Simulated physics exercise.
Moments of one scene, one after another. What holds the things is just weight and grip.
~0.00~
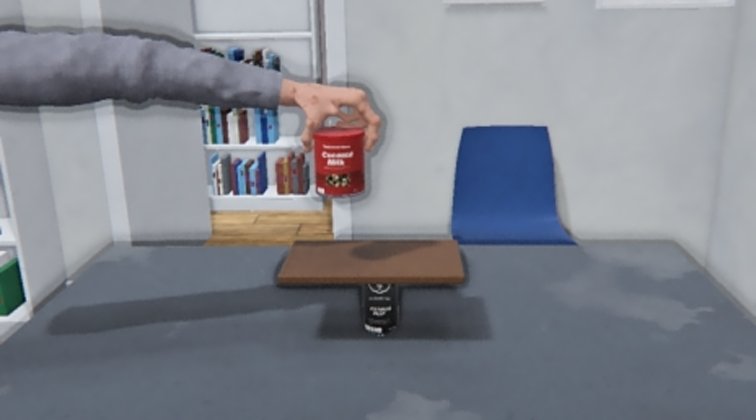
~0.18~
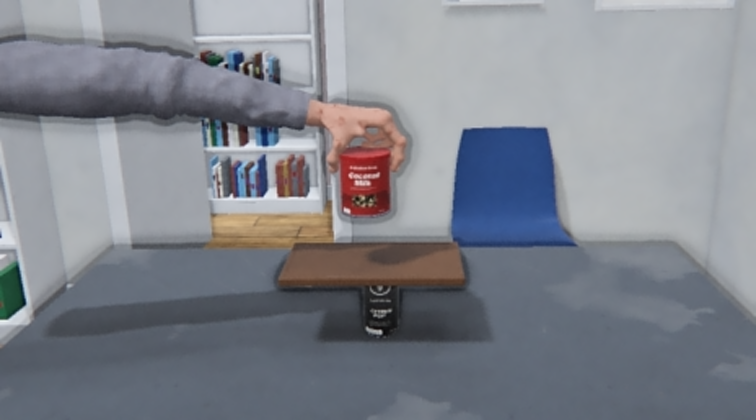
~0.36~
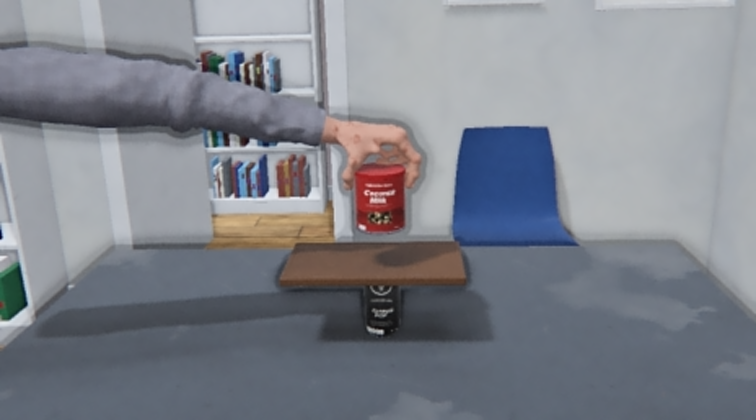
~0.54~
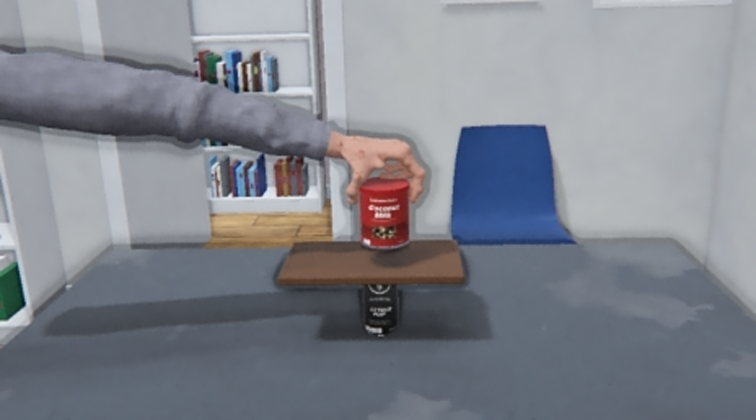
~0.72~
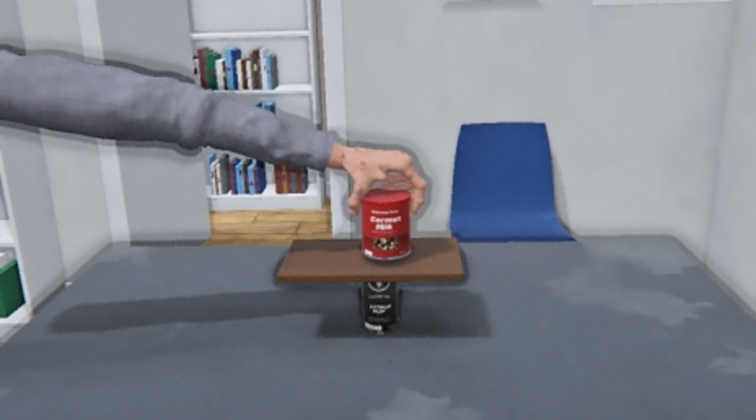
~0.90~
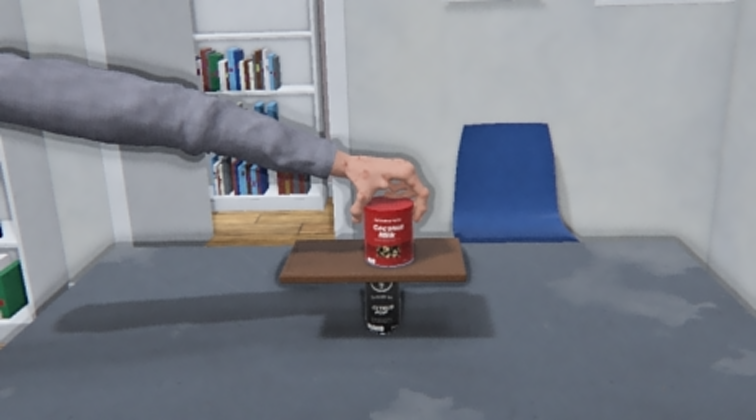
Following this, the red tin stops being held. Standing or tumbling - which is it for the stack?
I expect the stack to stay settled.
By 1.10 s, all is still.
By 1.20 s, red tin resting near (389, 232).
When it is over (2.0 s), all 3 as before. End places, in pixels of the last picture, red tin near (389, 232). The stack holds.
